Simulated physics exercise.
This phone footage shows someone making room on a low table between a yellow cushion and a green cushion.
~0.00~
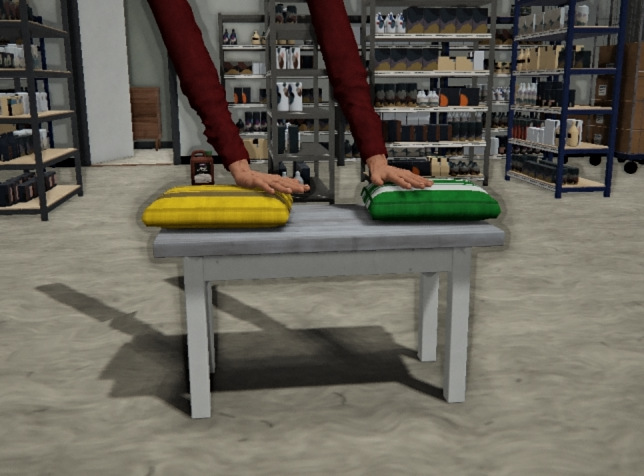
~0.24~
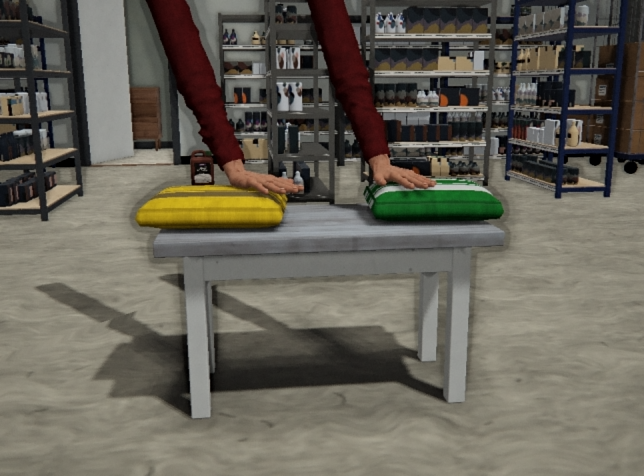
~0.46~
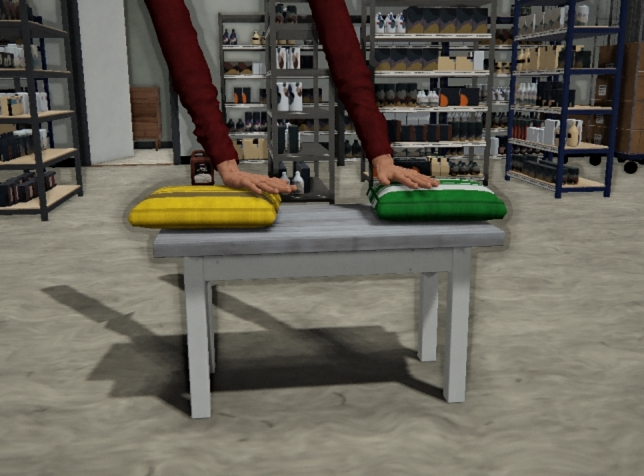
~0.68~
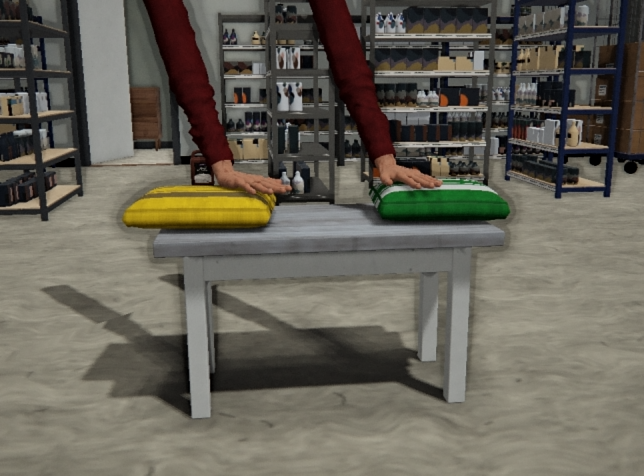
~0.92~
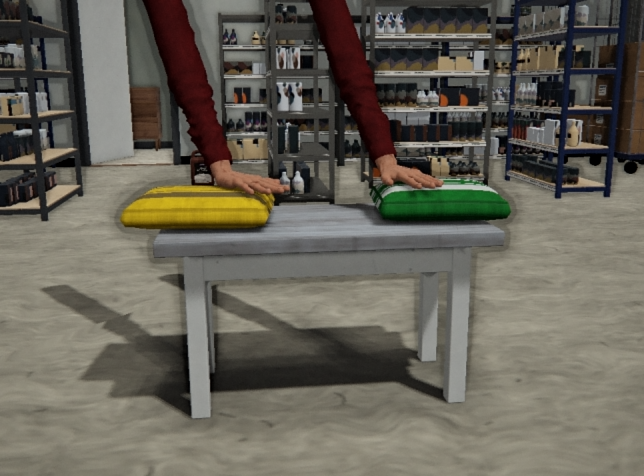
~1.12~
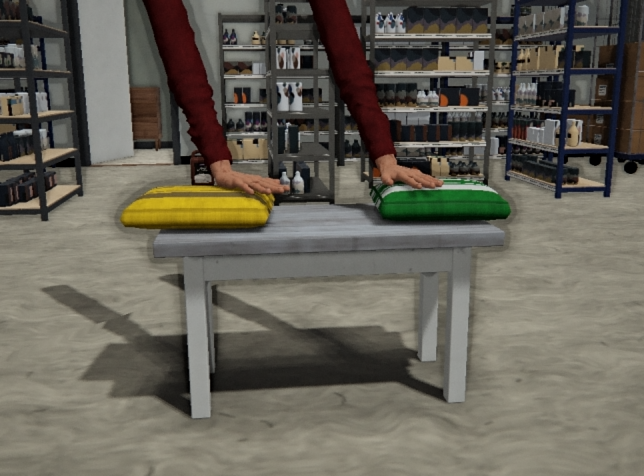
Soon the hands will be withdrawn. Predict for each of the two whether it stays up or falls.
My prediction: The yellow cushion I'd bet will still be there. The green cushion I'd bet will still be there.
Around 1.50 s, yellow cushion at rest; green cushion at rest.
Finally, yellow cushion at rest; green cushion at rest. The yellow cushion remains on top and the green cushion holds its place.
